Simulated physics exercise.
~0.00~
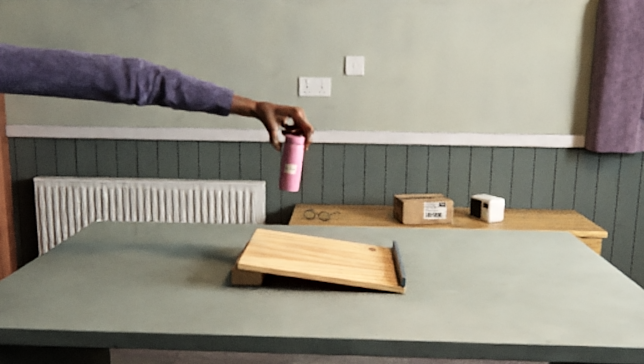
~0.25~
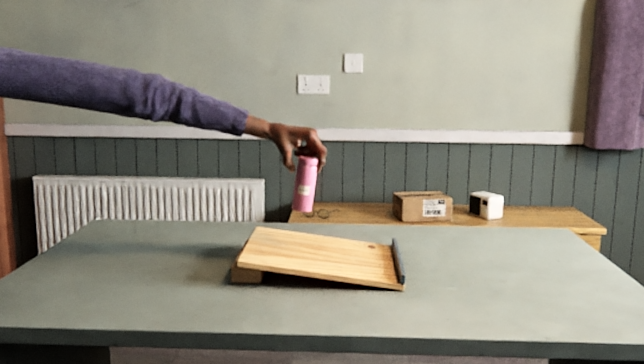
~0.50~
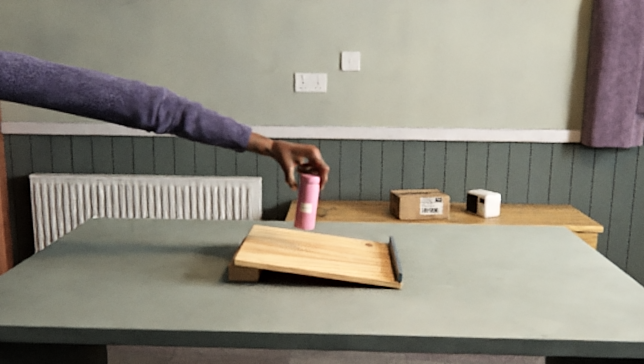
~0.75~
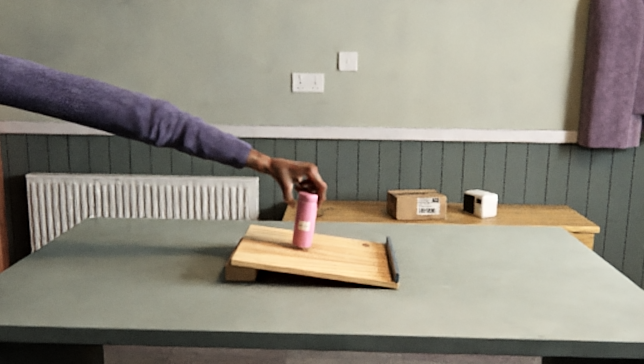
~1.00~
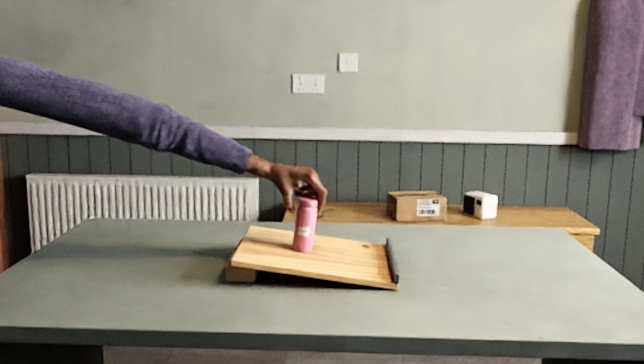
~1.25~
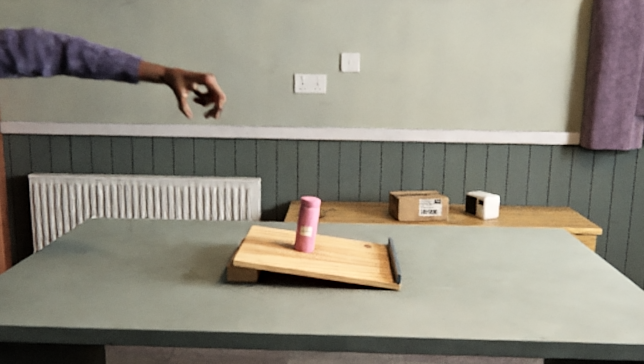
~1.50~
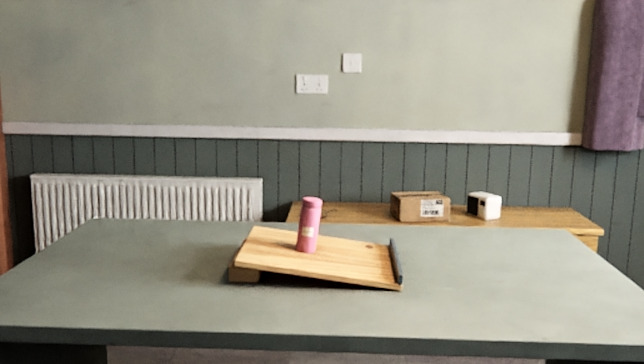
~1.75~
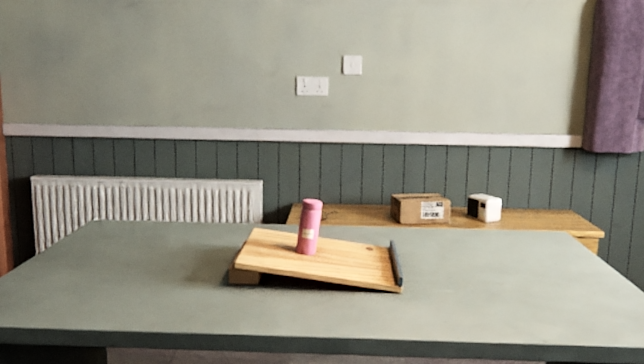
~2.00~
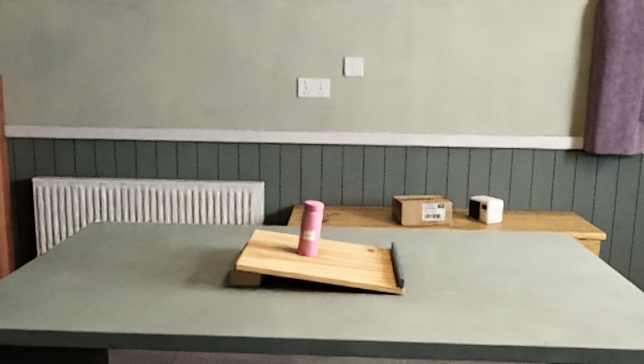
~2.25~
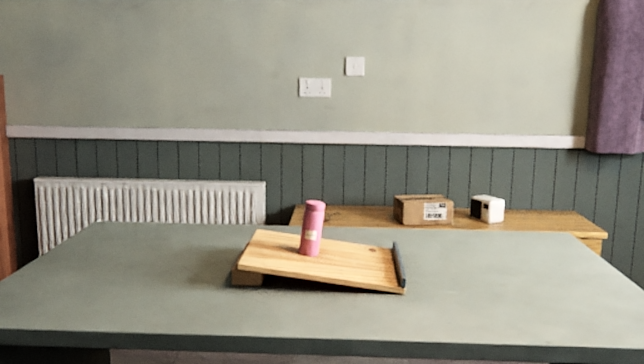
A hand lowers a pink shaker onto a tilted wooden board, and it stays upright.
